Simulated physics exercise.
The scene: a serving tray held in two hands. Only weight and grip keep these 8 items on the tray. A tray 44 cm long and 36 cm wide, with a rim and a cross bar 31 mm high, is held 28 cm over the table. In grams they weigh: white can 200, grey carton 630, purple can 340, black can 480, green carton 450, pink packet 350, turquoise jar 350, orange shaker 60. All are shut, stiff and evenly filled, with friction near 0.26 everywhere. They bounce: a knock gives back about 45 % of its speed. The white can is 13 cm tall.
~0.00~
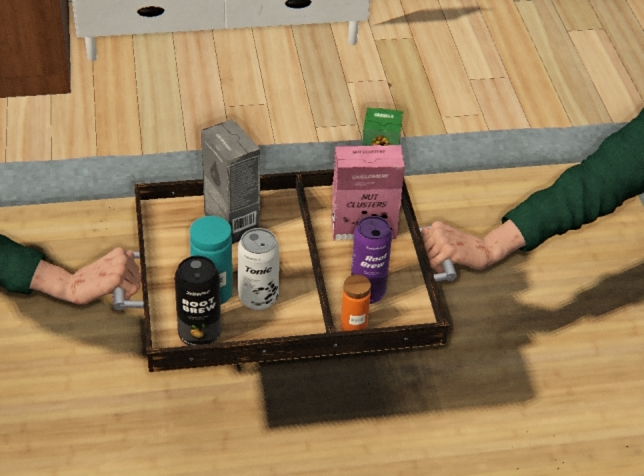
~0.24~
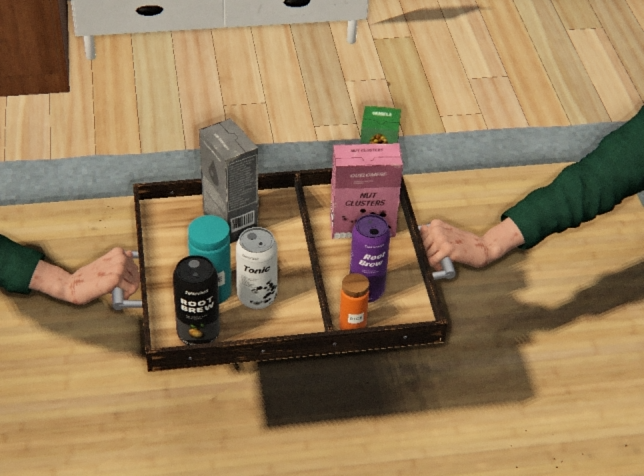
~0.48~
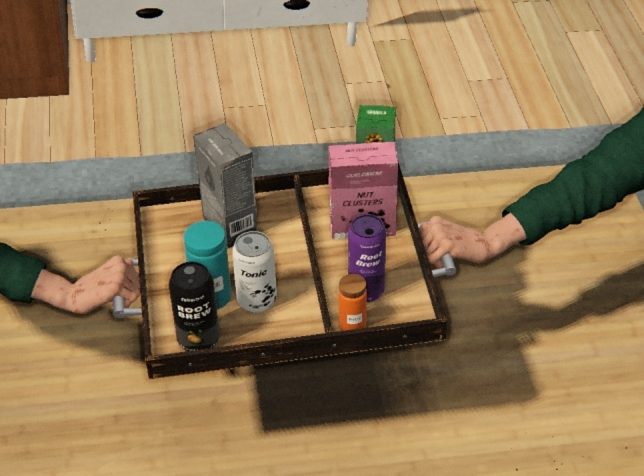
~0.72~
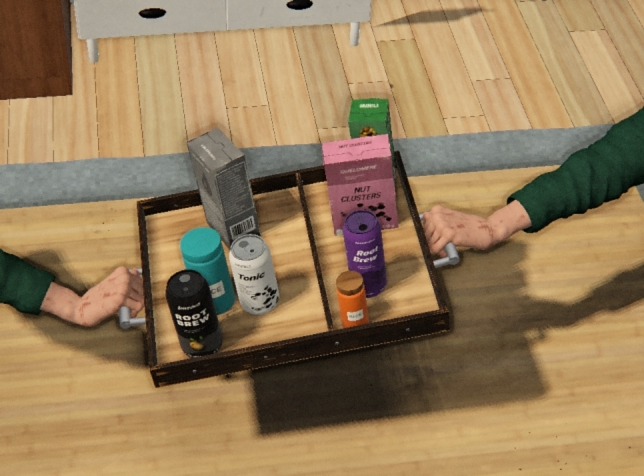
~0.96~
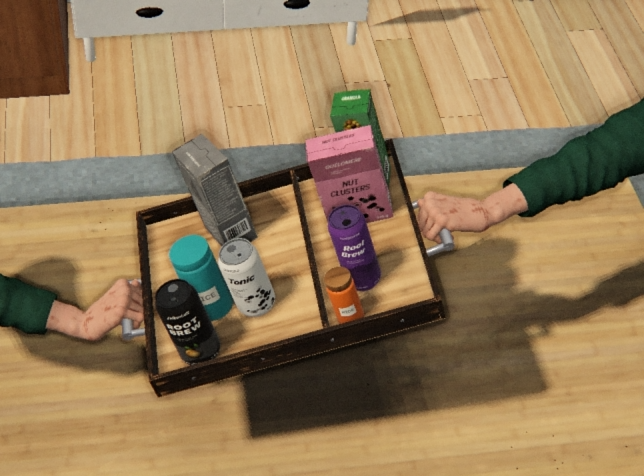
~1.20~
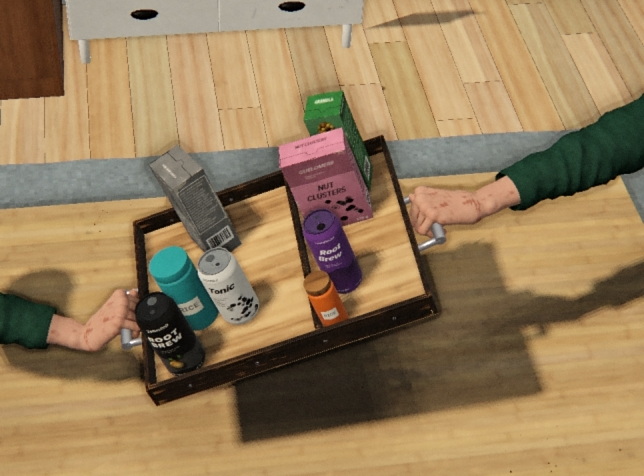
A wooden tray of cans, cartons and bottles, held by two hands over a table, stayed level at first, then tilted steadily down to the left, and the green carton and purple can slid slightly.
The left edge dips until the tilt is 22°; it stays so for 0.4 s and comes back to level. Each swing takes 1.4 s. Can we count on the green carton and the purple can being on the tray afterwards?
The green carton stays on the tray and the purple can stays on the tray.
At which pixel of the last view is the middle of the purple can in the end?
Around (231, 301).
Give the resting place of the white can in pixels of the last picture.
Around (161, 282).
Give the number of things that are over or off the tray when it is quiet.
3 of them.
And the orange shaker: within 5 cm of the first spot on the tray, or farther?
The orange shaker holds its spot.
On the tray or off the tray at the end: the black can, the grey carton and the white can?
The black can ends on the tray; the grey carton finishes off the tray; the white can ends on the tray.
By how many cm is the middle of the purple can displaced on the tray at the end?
About 21 cm.
After 1.40 s, tray tilted 22°, left edge down; purple can tipped 8° from how it sat near (313, 257); green carton slid 8 cm near (302, 154); grey carton slid 8 cm.
After 1.80 s, tray tilted 22°, left edge down; grey carton now off the tray; green carton on its side near (223, 200); purple can on its side near (287, 277).
After 2.00 s, tray tilted 22°, left edge down; purple can on its side near (236, 308); green carton on its side near (190, 219); white can slid 13 cm.
After 2.50 s, tray tilted 14°, left edge down; purple can on its side near (228, 310); green carton on its side near (186, 212); white can slid 14 cm.
At rest (3.8 s), off the tray, grey carton; tipped over on the tray, purple can and green carton; not toppled but over 5 cm from the start, white can and turquoise jar; the other 3 in place, give or take 5 cm. Seen from the same camera at the end, green carton near (188, 198), purple can near (231, 301).
